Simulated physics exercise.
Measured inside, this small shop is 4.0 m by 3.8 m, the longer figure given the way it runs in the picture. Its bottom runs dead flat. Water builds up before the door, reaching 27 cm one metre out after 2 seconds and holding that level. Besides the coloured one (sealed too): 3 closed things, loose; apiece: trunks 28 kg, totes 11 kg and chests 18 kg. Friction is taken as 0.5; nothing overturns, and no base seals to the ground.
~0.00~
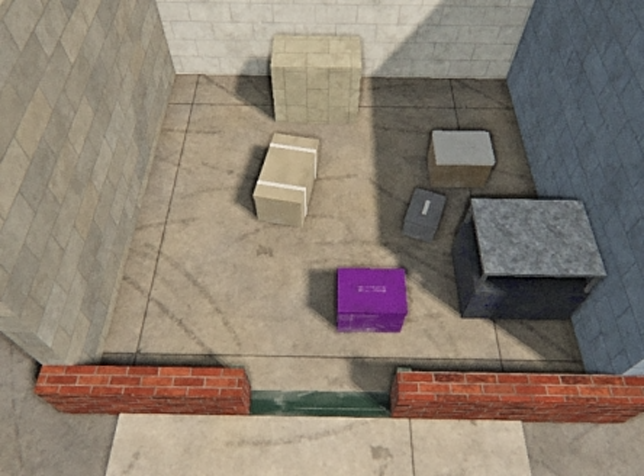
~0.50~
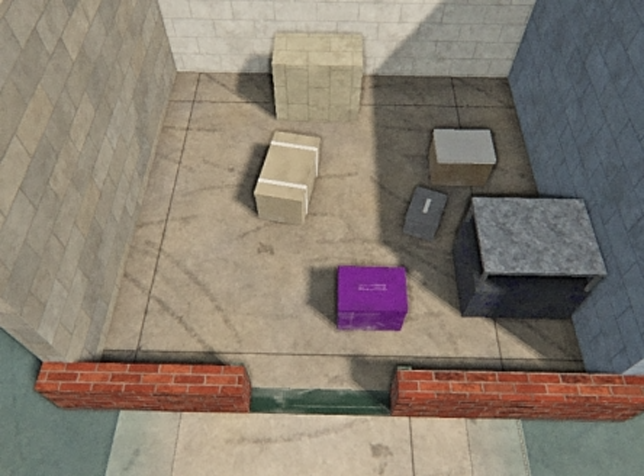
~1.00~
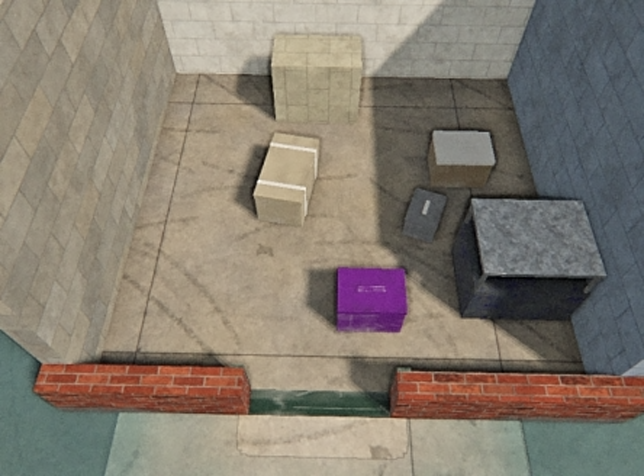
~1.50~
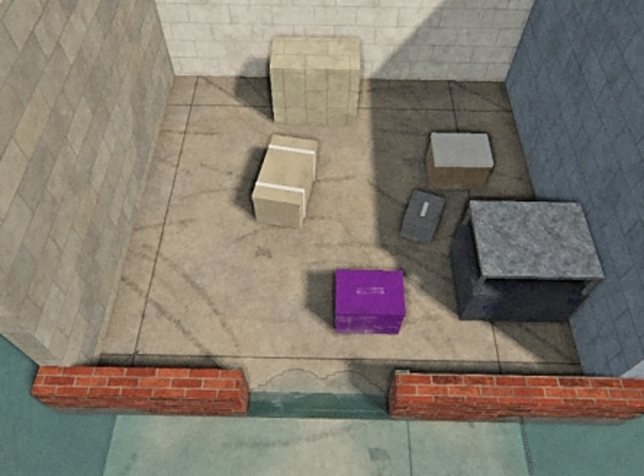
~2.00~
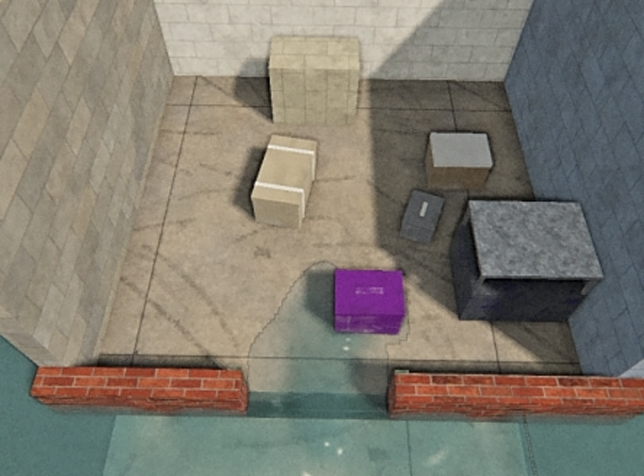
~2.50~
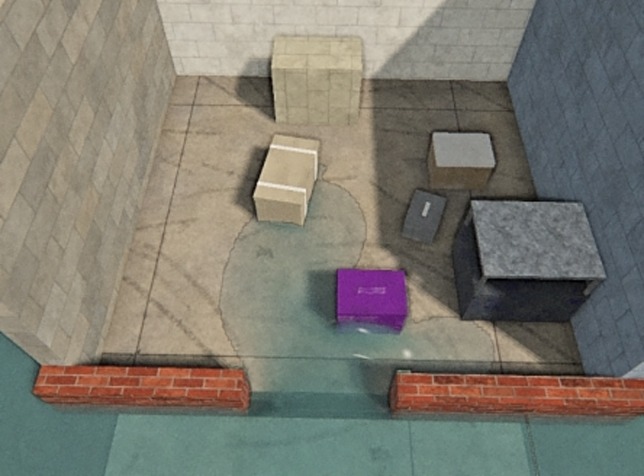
A small walled yard with a stained concrete floor is seen from high above, its front edged by two low red brick walls with a gap between them. A purple box sits near the gap, with tan boxes behind, a small grey case and a large dark grey block at right. Greenish water spreads outside, then slides through the gap and around the purple box, while the boxes stay still.
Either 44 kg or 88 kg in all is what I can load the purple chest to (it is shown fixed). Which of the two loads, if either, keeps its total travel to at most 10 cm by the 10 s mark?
Only the heavier one.
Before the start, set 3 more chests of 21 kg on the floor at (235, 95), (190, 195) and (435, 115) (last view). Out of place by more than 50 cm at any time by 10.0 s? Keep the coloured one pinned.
The first comes out below the threshold, the second above the threshold, the third below the threshold.
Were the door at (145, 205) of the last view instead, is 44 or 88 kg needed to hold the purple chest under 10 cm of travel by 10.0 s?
There even the lighter works.
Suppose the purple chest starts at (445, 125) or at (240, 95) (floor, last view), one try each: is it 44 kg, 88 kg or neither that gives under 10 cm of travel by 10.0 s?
Trial 1 - the lower mass works; trial 2 - the lower mass works.
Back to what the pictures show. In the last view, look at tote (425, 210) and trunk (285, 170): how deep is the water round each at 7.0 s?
Depths: Near 3 cm, then near 11 cm.
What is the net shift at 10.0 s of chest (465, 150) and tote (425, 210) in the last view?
They sit 10 cm and 100 cm away, in the order given.
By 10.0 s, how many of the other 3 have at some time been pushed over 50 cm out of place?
The total is 2.
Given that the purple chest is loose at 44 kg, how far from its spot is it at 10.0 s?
About 60 cm off its spot.
After 3.5 s the purple chest would be 48 cm from its start with 44 kg and 0 cm from its start with 88 kg; 9 cm of water round it then.
After 4.5 s the purple chest would be 56 cm from its start with 44 kg and 0 cm from its start with 88 kg; 8 cm of water round it then.
After 7.0 s the purple chest would be 56 cm from its start with 44 kg and 0 cm from its start with 88 kg; 10 cm of water round it then.
After 10.0 s the purple chest would be 62 cm from its start with 44 kg and 0 cm from its start with 88 kg; 11 cm of water round it then.
